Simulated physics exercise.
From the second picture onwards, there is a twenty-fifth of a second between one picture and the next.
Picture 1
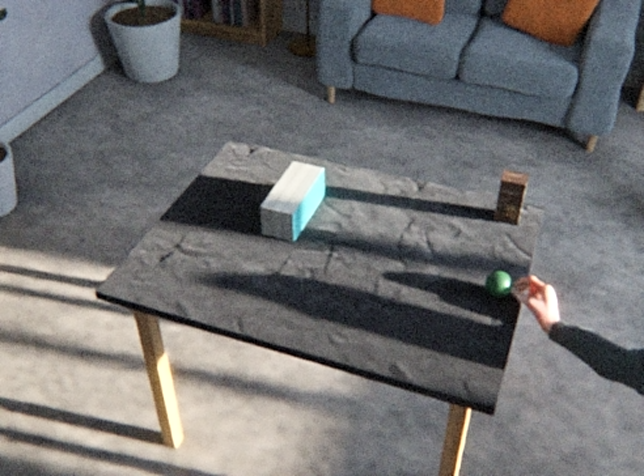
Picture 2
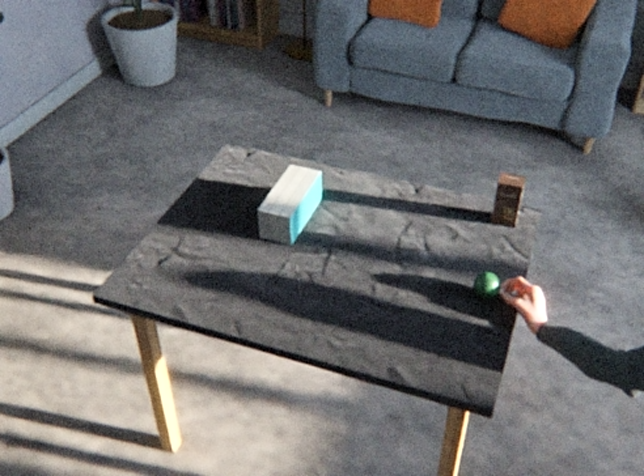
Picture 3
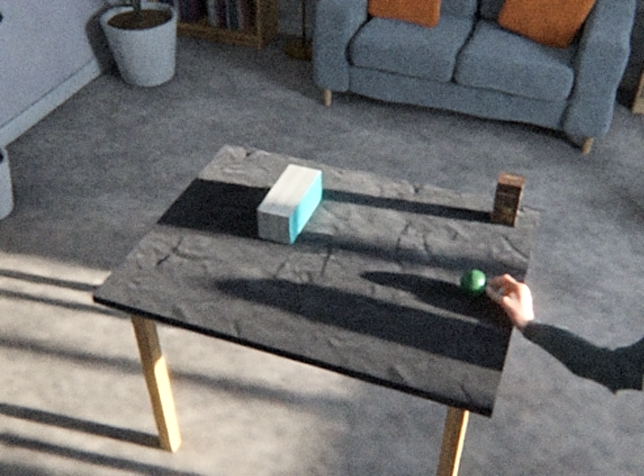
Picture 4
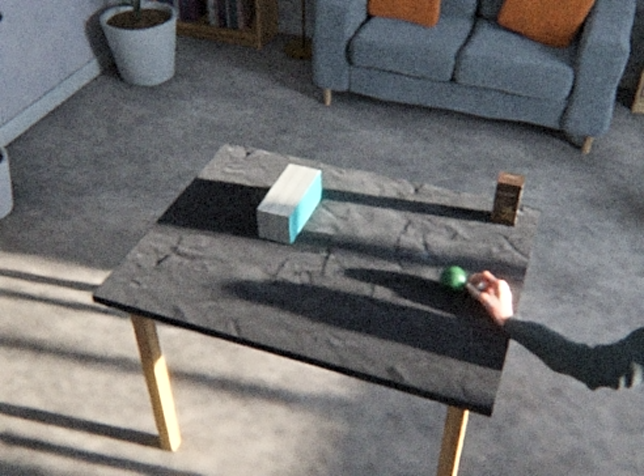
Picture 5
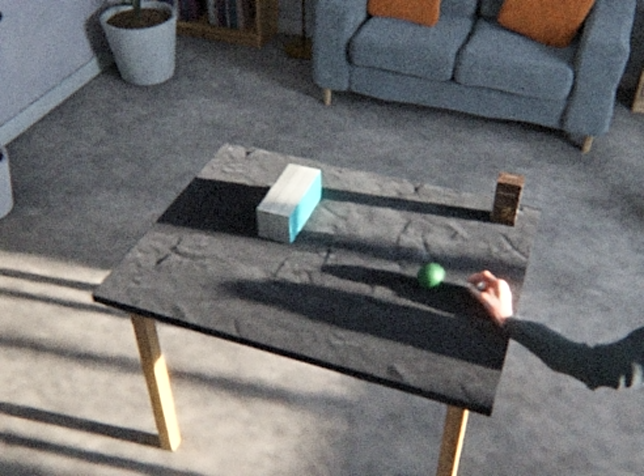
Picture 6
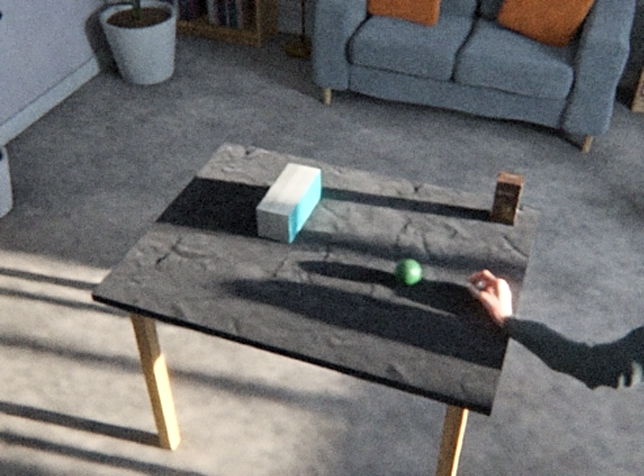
In this clip, a hand pushes a green ball leftward across a dark table holding a white and blue block and a small brown block, then stays still as the ball rolls on away from it.
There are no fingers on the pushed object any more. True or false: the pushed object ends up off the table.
True.
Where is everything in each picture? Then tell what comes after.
The first picture shows under the hand; green ball (499, 285).
The second picture shows under the hand; green ball (486, 285).
The third picture shows under the hand; green ball (474, 283).
The fourth picture shows green ball (453, 280).
The fifth picture shows green ball (430, 276) moved about its own width.
The sixth picture shows green ball (407, 272) moved well along.
Then, 0.20 s later than the last frame, green ball moved well along near (300, 256).
Then, 0.50 s later than the last frame, green ball moved well along near (156, 235).
Then, 0.70 s later than the last frame, green ball now off the table.
Then, 1.00 s later than the last frame, things are still on the move.
When it is over, off the table, green ball.
